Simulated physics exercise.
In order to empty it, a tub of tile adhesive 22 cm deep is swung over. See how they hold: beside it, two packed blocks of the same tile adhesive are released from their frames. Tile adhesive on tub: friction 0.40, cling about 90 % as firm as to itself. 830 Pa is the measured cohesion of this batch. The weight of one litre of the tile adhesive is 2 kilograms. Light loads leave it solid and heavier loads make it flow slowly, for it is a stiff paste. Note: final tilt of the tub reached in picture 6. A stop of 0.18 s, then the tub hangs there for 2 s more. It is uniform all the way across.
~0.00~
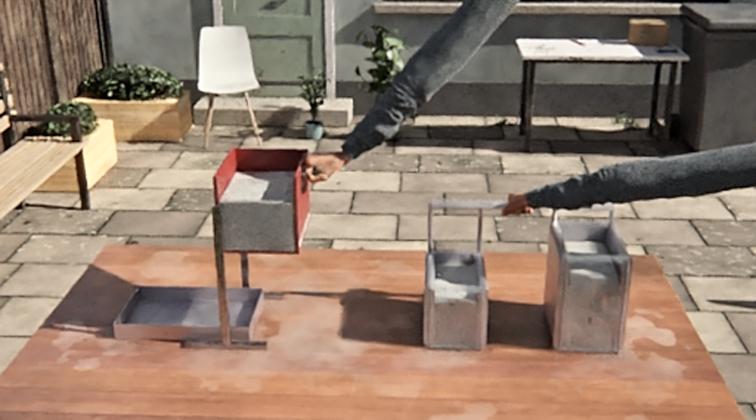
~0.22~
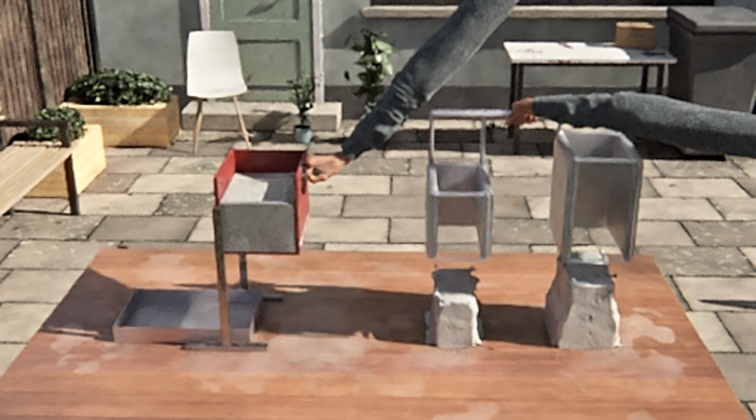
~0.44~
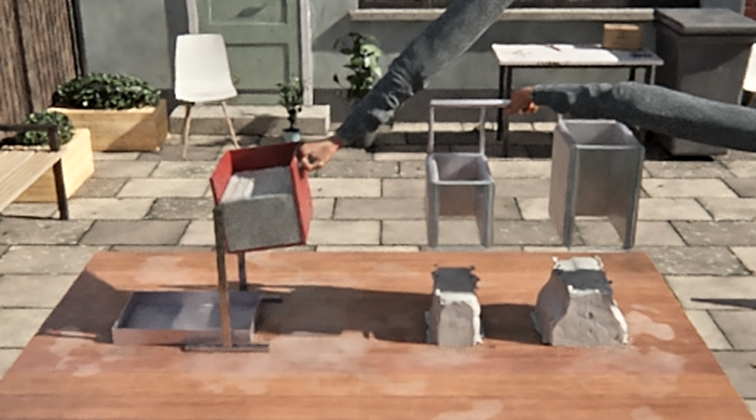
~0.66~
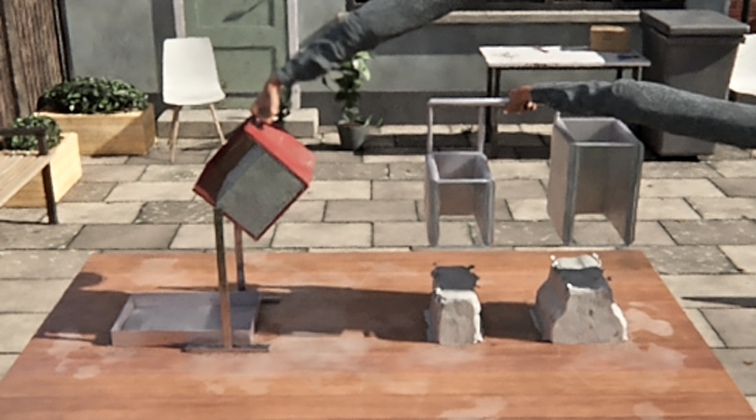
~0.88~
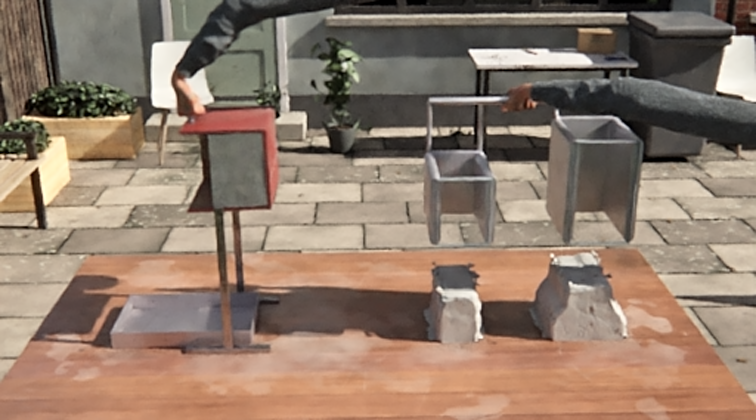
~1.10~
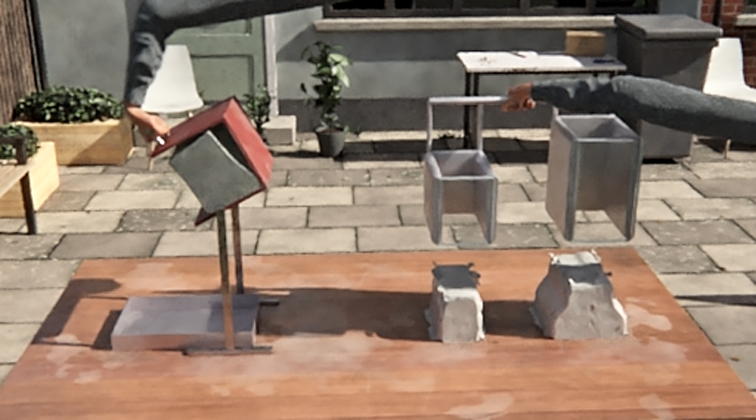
Two hands lift molds off two grey blocks, then tilt a red tub over leftward.
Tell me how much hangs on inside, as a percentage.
Near 9 %.
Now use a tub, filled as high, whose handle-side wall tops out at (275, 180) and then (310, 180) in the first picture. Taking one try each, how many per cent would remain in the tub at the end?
Remaining, try 1: Approx. 8 %; try 2: Approx. 8 %.
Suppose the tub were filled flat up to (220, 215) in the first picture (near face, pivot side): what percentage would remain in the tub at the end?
About 45 %.
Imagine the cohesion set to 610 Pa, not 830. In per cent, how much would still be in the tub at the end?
I'd guess around 8 in a hundred.
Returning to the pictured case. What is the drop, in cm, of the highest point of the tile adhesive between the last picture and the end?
12 cm.
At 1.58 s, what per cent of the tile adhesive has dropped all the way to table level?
At that moment, near 65 % is down.
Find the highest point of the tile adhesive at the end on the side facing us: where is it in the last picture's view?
I'd point to somewhere around (255, 177).
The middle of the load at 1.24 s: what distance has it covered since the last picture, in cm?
Looks like around 9 cm to me.
After 1.24 s, the tub is at 117 degrees and holds 72 %.
After 1.41 s, the tub is at 117 degrees and holds 31 %.
After 1.58 s, the tub is at 117 degrees and holds 9 %.
After 1.75 s, the tub is at 117 degrees and holds 9 %.
After 3.10 s, the tub is at 117 degrees and holds 9 %.
